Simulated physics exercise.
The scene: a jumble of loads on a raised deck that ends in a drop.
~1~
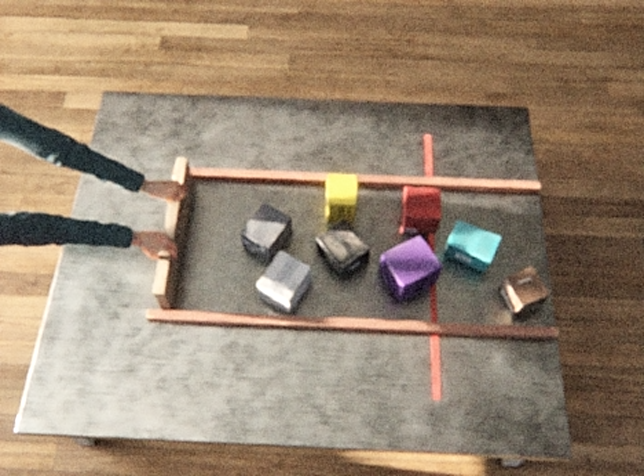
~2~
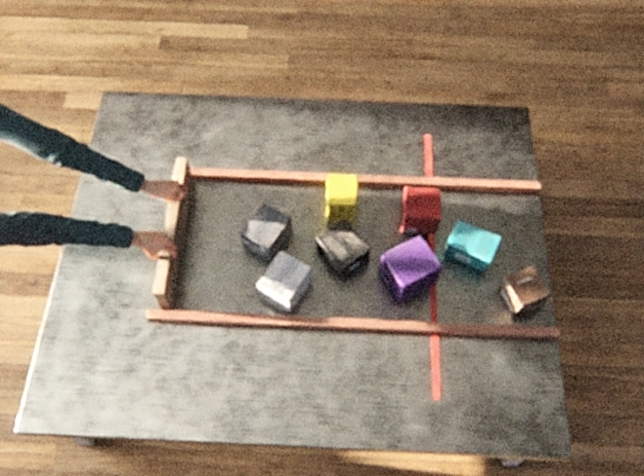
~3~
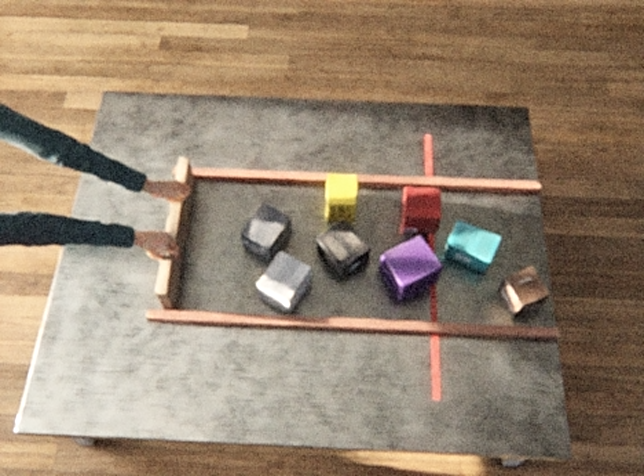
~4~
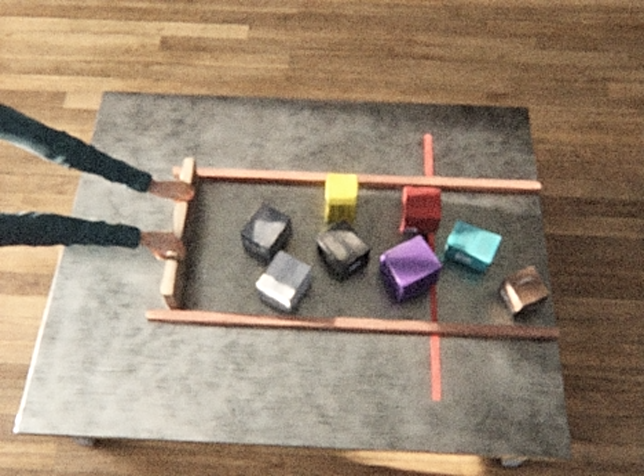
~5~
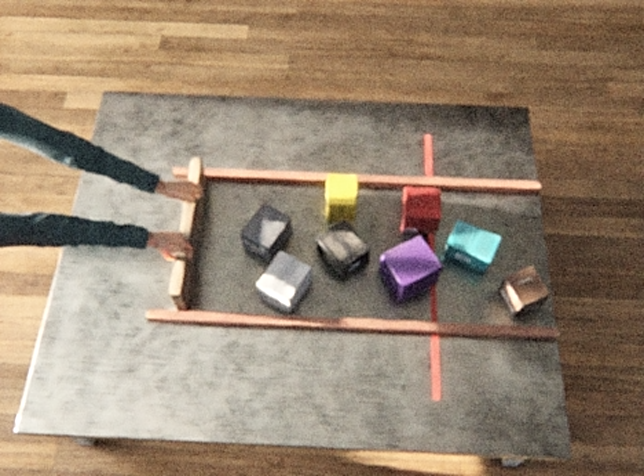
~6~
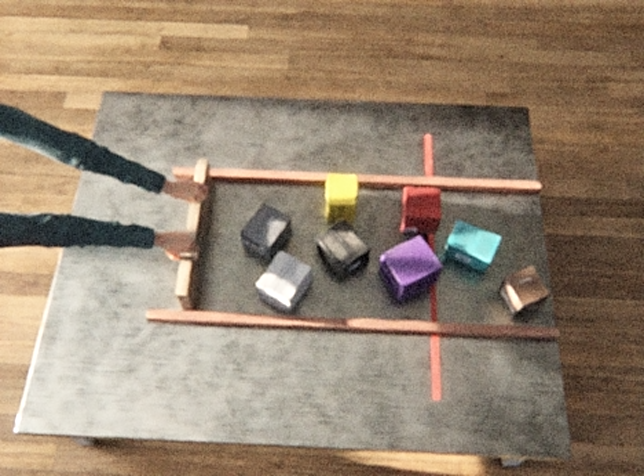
Two hands sliding a wooden plank slightly right between rails on a grey table, the colourful boxes ahead of it staying still.
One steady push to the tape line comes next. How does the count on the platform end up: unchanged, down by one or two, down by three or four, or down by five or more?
It ends unchanged.
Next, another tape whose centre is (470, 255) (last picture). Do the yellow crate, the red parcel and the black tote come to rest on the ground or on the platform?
Okay, so the yellow crate is still on top, the red parcel is still on top, and finally the black tote is still on top.
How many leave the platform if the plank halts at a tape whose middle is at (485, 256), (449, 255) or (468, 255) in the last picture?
First 2, then 0, then 2.
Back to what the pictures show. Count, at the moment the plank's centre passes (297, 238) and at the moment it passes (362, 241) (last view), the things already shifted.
Tally: First 4; then 6.
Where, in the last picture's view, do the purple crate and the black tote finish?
Purple crate at about (496, 290), black tote at about (487, 253).
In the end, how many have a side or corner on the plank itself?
3.
A little later, none off yet; brown box at rest near (524, 292); turquoise tote at rest near (471, 247); red parcel at rest near (421, 211).
When it is over, the number that fall off is zero.
